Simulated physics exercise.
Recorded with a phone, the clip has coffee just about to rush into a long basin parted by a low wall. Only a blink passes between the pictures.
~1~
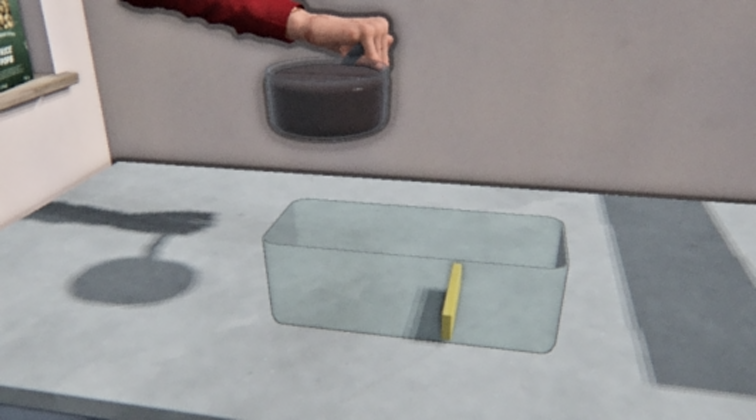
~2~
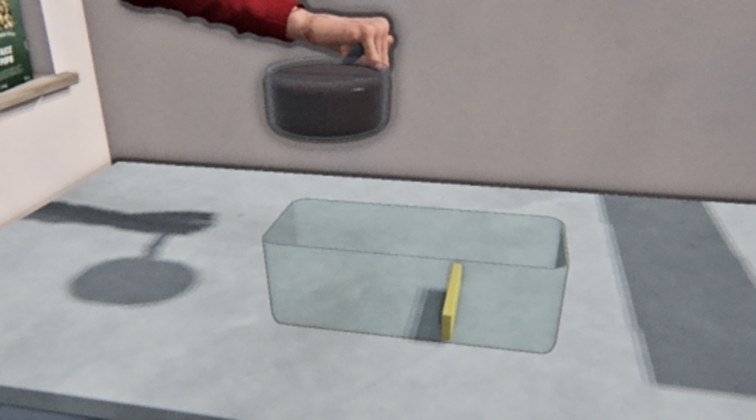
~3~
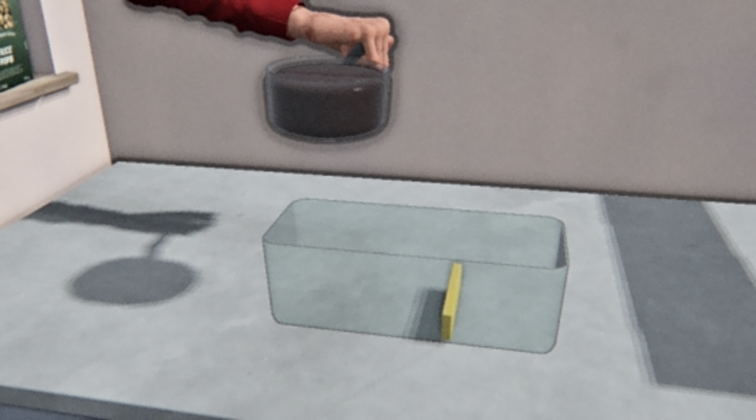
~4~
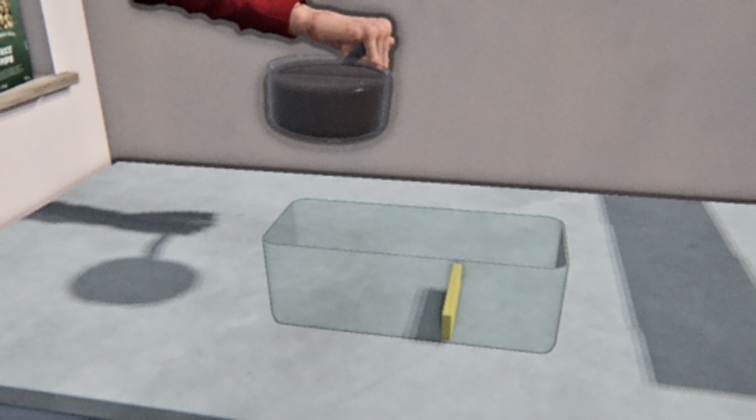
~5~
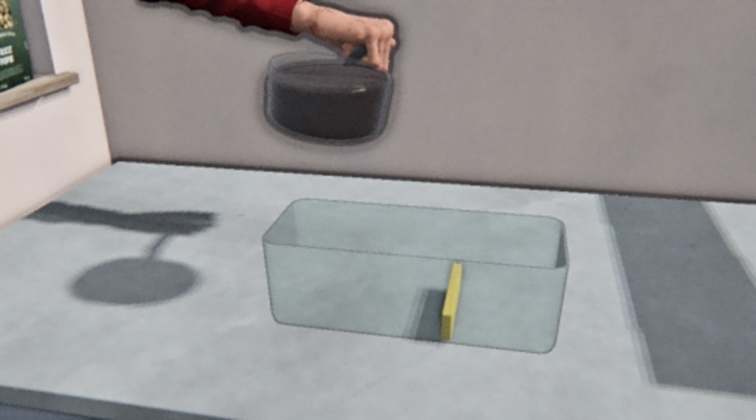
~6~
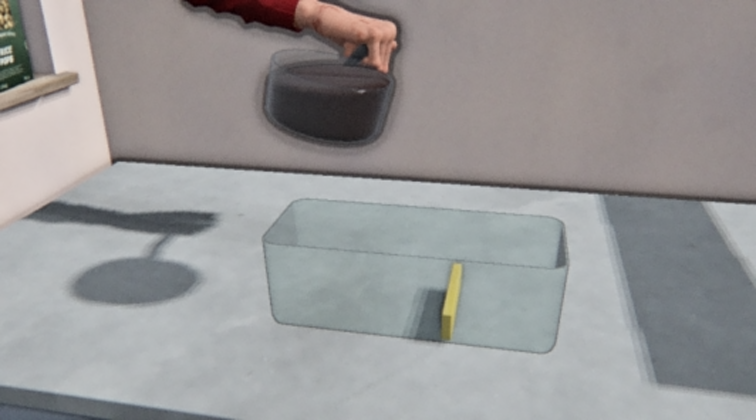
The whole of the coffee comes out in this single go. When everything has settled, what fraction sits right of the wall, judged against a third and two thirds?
The share right of the wall is going to reach a third without passing two thirds.
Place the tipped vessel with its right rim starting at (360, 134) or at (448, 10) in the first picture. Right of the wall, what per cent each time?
First about 10, then 75 per cent.
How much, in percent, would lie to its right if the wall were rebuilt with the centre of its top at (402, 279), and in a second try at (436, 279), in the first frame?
Respectively 85 and 60 per cent, approximately.
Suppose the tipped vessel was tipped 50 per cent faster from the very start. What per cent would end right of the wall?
Result: Roughly 40 %.
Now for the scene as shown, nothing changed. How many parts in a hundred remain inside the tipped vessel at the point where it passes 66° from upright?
45 per cent or so.
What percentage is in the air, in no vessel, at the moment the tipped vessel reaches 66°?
I'd put it at roughly 35 percent of it.
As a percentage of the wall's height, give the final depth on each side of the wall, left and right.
Left 40 %, right 60 %.
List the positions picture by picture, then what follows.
In the first frame, tilt 0°; pouring edge (386, 72); surface from (274, 74) to (386, 78); the long basin's rim runs from (278, 220) to (565, 244); the wall's top is at (453, 289).
In the second frame, tilt 1°; pouring edge (387, 72); surface from (274, 74) to (386, 79).
In the third frame, tilt 2°; pouring edge (387, 74); surface from (275, 74) to (386, 80).
In the fourth frame, tilt 5°; pouring edge (388, 77); surface from (275, 74) to (387, 80).
In the fifth frame, tilt 9°; pouring edge (390, 82); surface from (276, 74) to (388, 80).
In the sixth frame, tilt 14°; pouring edge (391, 87); surface from (276, 75) to (391, 81).
A moment on, the tilt is 66° and 43 per cent is still to pour, 10 is left of the wall and 13 right of it.
Next, the tilt is 102° and 6 per cent is still to pour, 43 is left of the wall and 44 right of it.
Then the tilt is 112° and 0 per cent is still to pour, 54 is left of the wall and 45 right of it.
Later the tilt is 112° and 0 per cent is still to pour, 54 is left of the wall and 45 right of it.
In the end 54 per cent lies left of the wall, 45 right of it and 1 outside.
